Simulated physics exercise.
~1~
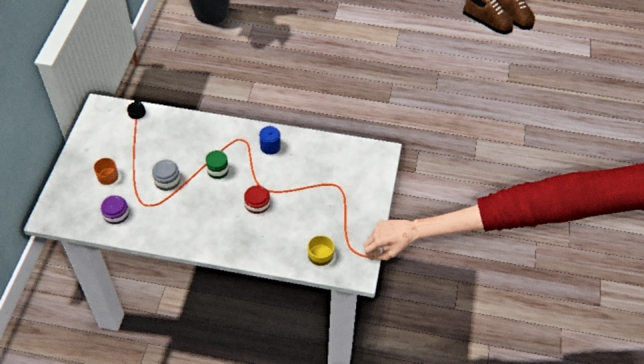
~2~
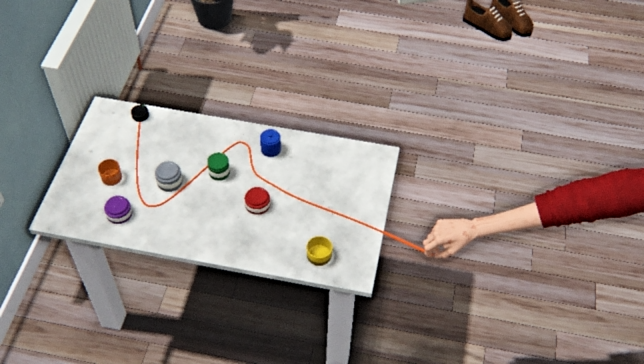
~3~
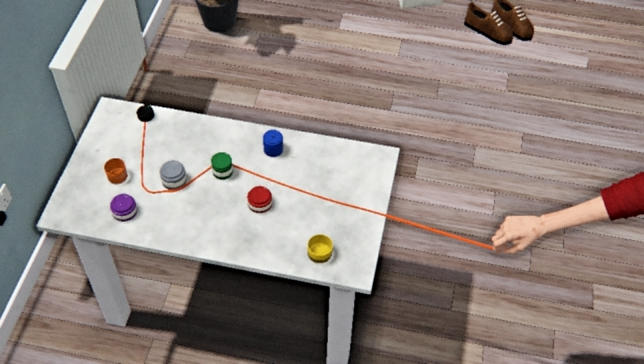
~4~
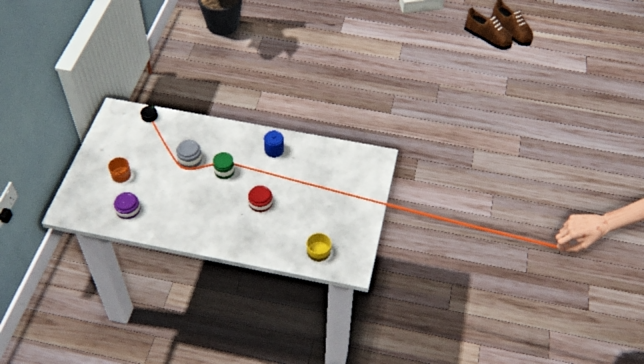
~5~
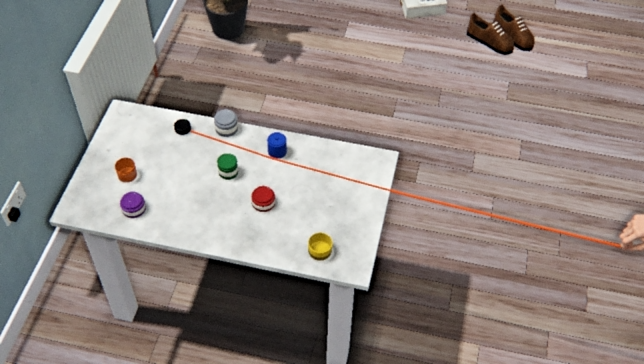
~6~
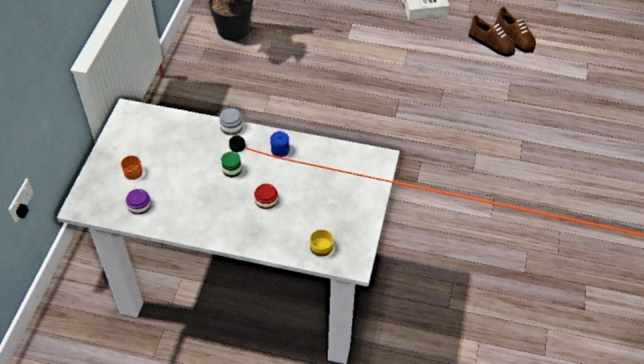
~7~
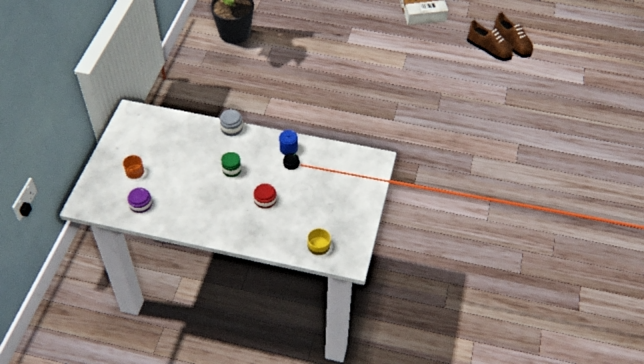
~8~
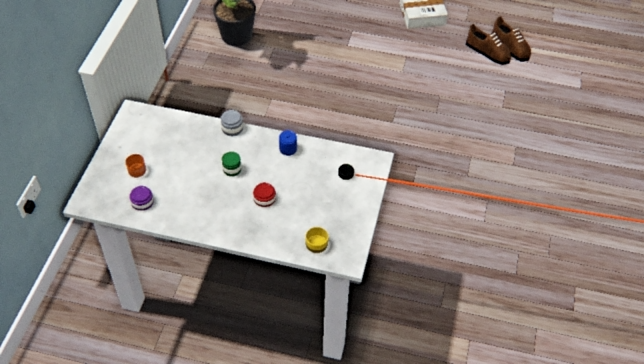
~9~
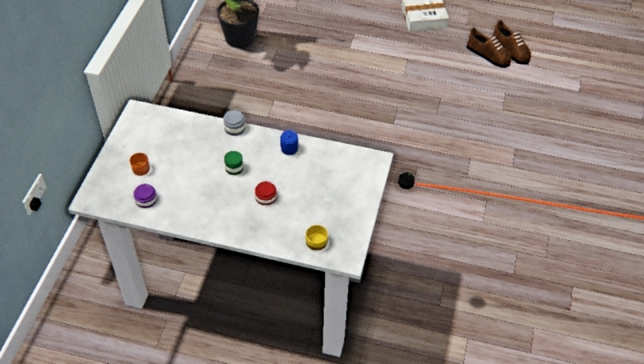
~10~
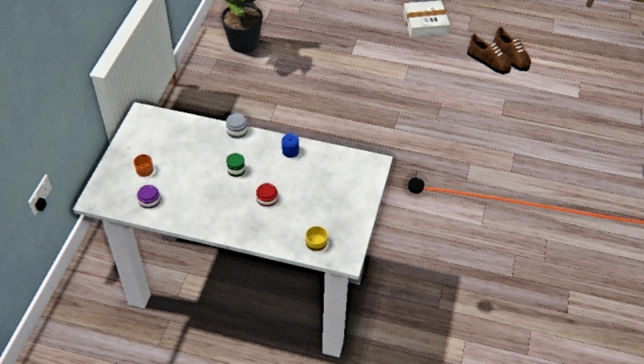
A hand pulls an orange lead rightwards, shifting a grey jar and dragging its black adaptor off the table.
